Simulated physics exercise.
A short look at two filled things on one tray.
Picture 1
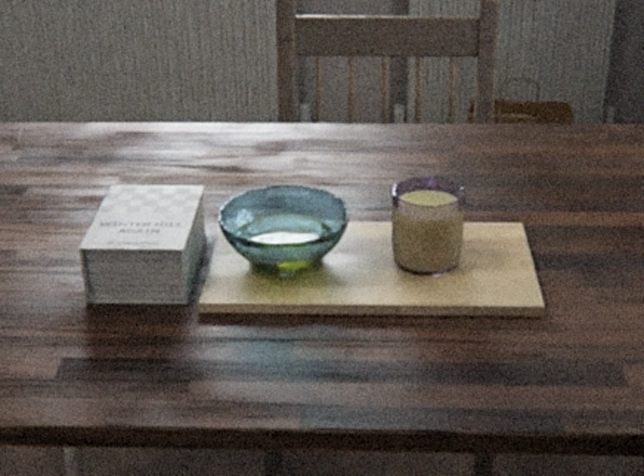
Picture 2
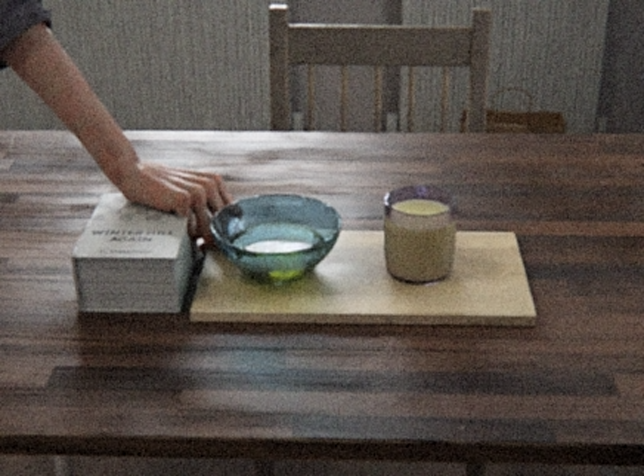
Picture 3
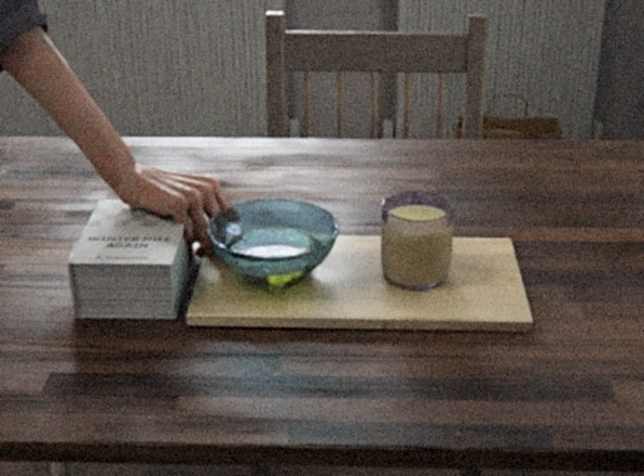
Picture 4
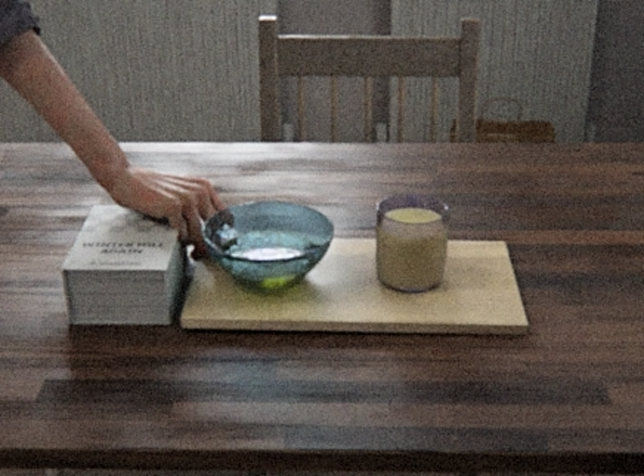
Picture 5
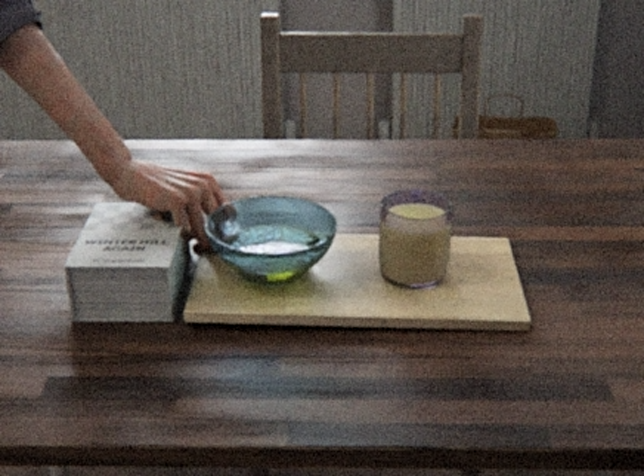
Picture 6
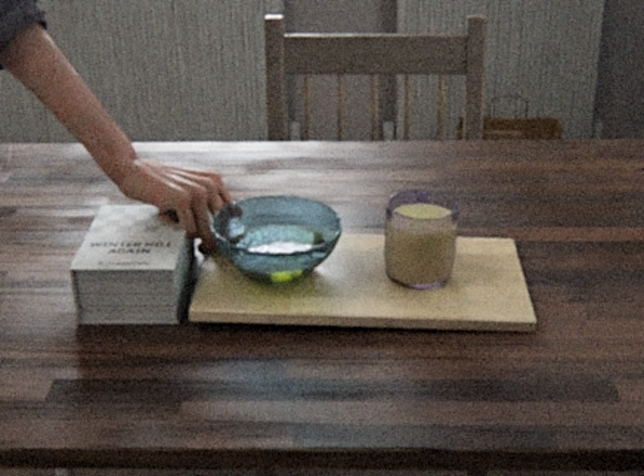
A hand reached in from the left, took hold of the end of a wooden tray beside a white book, and raised it very slightly, while the blue glass bowl and yellow-filled cup stayed in place.
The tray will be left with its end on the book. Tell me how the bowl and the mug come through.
The bowl stays dry outside and the mug stays dry outside.
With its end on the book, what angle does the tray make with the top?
Roughly 12°.
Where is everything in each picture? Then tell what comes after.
In the first frame, the tray lies flat; bowl (285, 234) about half full; mug (428, 223) about three quarters full; book (134, 277).
The second frame shows a hand takes the end of the tray; bowl about half full, surface at (277, 246); mug about three quarters full, surface at (421, 215).
In the third frame, the end is rising; bowl (273, 247) about half full; mug (416, 238) about three quarters full.
In the fourth frame, the end has come up a little; bowl about half full, surface at (269, 253); mug about three quarters full, surface at (412, 223); book (117, 297).
The fifth frame shows slope near 2°; bowl (272, 244) about half full; mug (415, 237) about three quarters full.
The sixth frame shows the tray slopes by about 2°; bowl about half full, surface at (277, 248); mug about three quarters full, surface at (421, 219); book (125, 297).
Shortly, the tray slopes by about 7°; bowl, none is lost; mug, none is lost.
Then, the tray slopes by about 13°; bowl, none is lost; mug, none is lost.
At the finish, the tray slopes by about 12°, resting on the book; bowl, none is lost; mug, none is lost.
